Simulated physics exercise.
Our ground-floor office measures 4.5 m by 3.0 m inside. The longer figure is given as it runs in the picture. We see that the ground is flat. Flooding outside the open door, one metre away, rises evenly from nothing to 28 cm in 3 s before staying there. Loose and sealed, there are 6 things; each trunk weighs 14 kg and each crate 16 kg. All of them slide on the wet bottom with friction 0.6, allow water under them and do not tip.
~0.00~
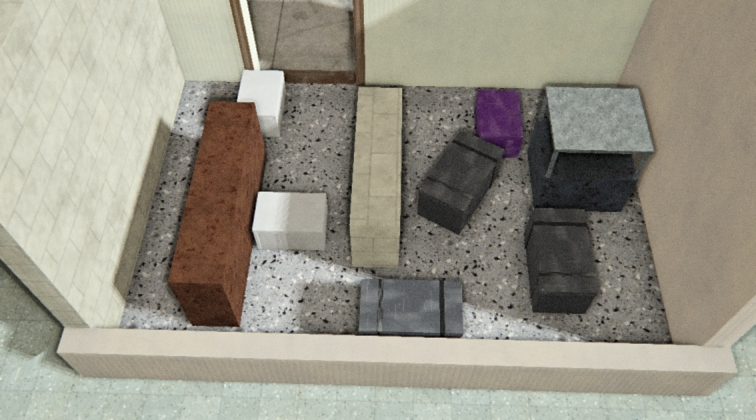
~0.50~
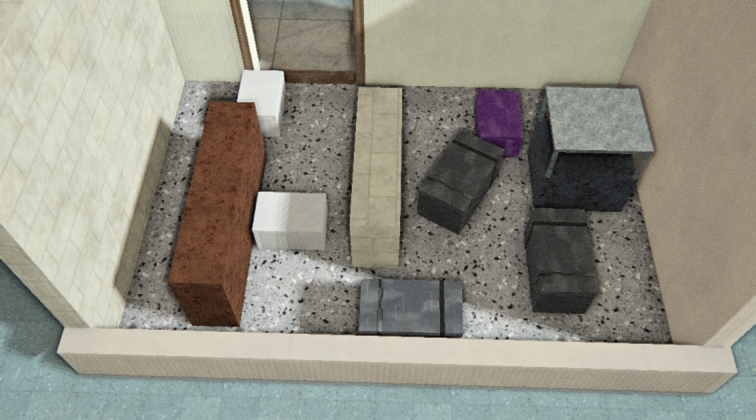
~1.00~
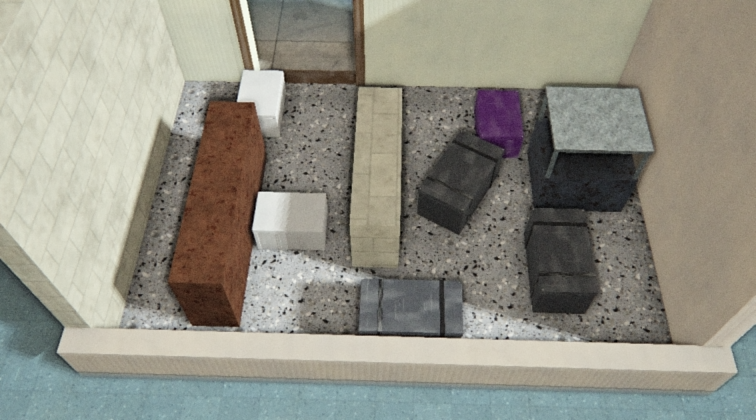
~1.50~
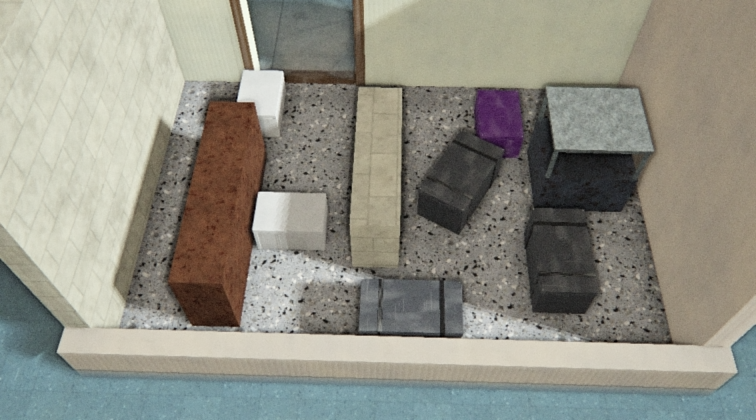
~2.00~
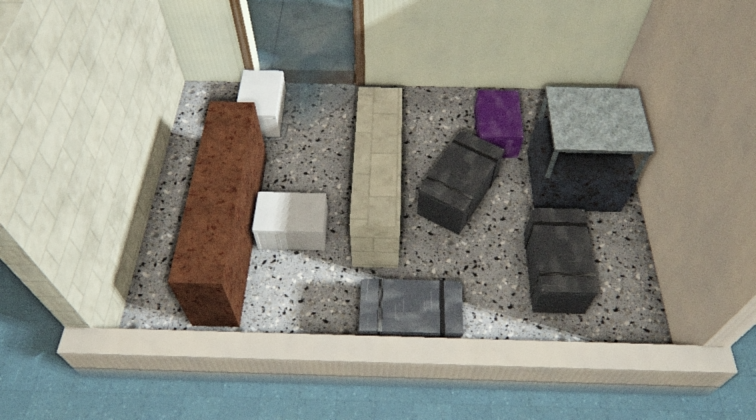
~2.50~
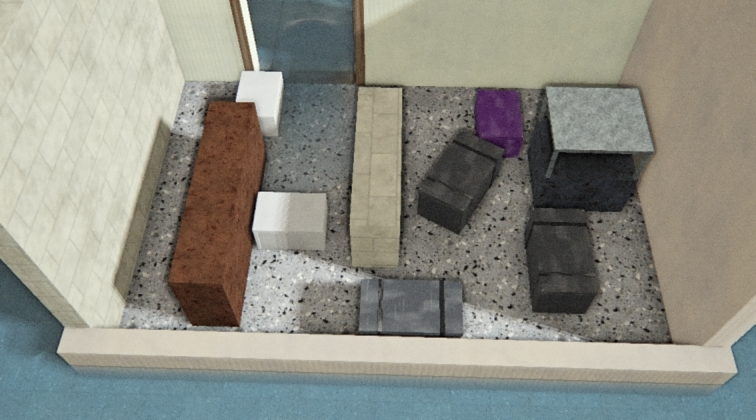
Floodwater spreading around a small walled room and through its open doorway onto the speckled floor, the furniture and crates staying still.
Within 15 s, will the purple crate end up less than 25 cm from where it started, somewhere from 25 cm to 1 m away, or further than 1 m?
Looks like it will get pushed a little way.
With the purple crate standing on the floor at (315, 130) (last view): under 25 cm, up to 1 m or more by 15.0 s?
So it journeys a long way.
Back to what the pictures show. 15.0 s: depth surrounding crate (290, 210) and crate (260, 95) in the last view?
I'd estimate 24 cm for the first and 24 cm for the second.
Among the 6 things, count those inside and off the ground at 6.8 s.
It comes to 4 of them.
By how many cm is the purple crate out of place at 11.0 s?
Roughly 30 cm.
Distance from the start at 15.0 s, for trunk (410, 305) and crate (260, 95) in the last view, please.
The first is 80 cm from its start, the second 100 cm.
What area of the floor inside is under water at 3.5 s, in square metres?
About 4.0 m2.
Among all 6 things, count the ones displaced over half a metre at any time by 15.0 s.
The number is 5.
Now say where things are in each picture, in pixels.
The purple crate at (500, 113), on the bottom; 0.0 m2 under water; 0 of 6 have shifted, in the first frame.
The purple crate at (500, 113) rests on the ground; water covers 0.0 m2; 0 of 6 have shifted, in the second frame.
The purple crate at (500, 113), on the bottom; 0.0 m2 under water; 0 of 6 have shifted, in the third frame.
The purple crate at (500, 113) rests on the ground; water covers 0.0 m2; 0 of 6 have shifted, in the fourth frame.
The purple crate at (500, 113) rests on the ground; 0.3 m2 under water; 0 of 6 have shifted, in the fifth frame.
The purple crate at (500, 113) rests on the ground; 1.2 m2 under water; 0 of 6 have shifted, in the sixth frame.
After 3.5 s the purple crate is near (500, 113), 0.0 m from its start, aground; 0 afloat.
After 6.8 s the purple crate is near (500, 113), 0.0 m from its start, aground; 4 afloat.
After 11.0 s the purple crate is near (497, 134), 0.3 m from its start, afloat; 6 afloat.
After 15.0 s the purple crate is near (486, 143), 0.5 m from its start, afloat; 6 afloat.
